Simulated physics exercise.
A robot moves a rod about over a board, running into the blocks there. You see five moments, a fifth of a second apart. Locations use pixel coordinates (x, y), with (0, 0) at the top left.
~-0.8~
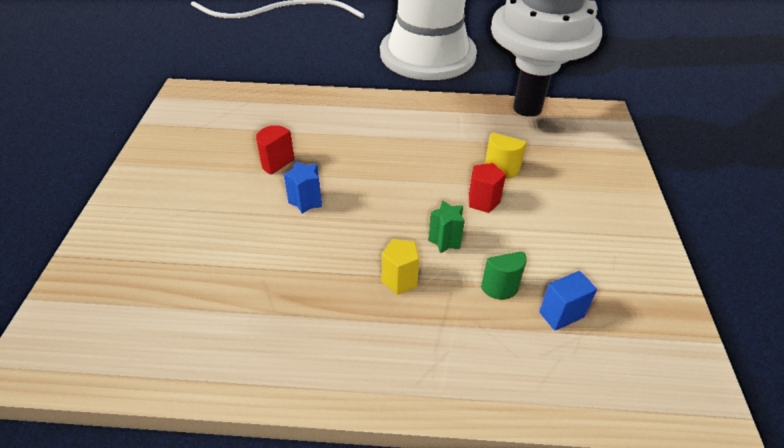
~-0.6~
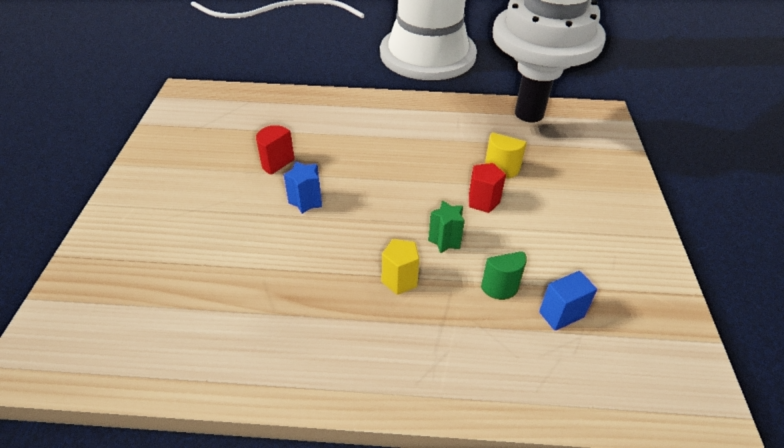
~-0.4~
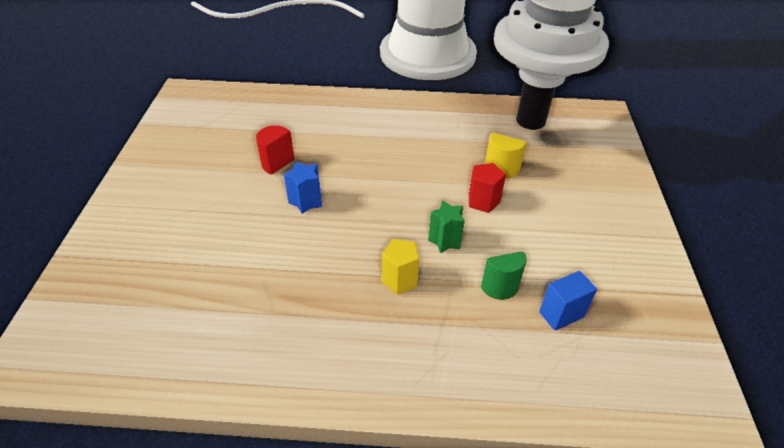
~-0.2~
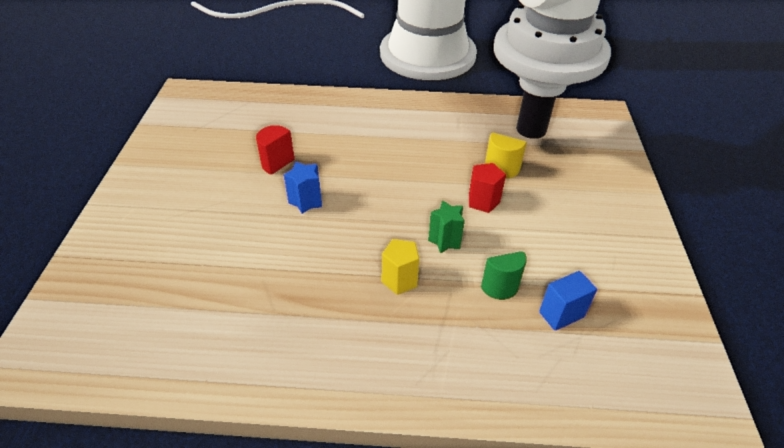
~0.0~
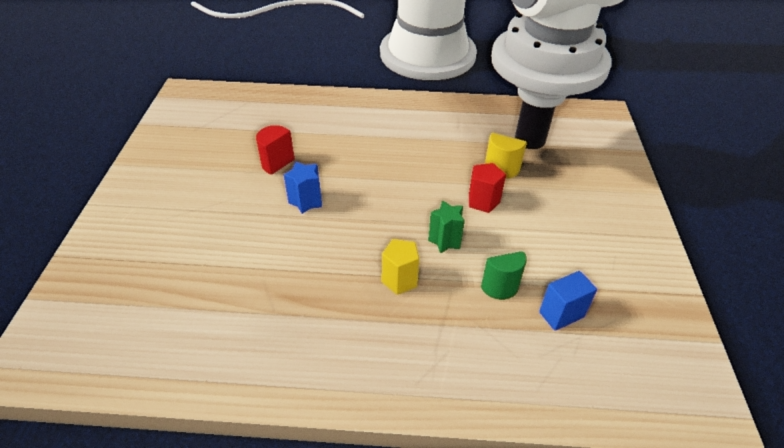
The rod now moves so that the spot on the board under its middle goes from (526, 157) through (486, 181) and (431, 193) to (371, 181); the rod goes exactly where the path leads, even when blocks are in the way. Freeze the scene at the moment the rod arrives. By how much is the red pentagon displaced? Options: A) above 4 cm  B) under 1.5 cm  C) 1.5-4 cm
My pick is C.
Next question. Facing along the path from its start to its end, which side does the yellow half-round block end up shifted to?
The left.
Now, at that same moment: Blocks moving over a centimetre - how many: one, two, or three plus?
It shifts two blocks.
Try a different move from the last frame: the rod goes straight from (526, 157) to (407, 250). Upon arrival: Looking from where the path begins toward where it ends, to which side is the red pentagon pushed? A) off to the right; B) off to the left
B.
On the path given first. One third of the way, rod at (489, 165); red pentagon at (488, 179); yellow half-round block at (468, 160), turned 40° clockwise.
Two thirds of the way, rod at (432, 177); red pentagon at (485, 185), turned 35° anticlockwise; yellow half-round block at (408, 173), turned 25° clockwise.
At the end, rod at (371, 165); green star-shaped block unmoved; red pentagon at (485, 185), turned 35° anticlockwise; yellow half-round block at (387, 174).
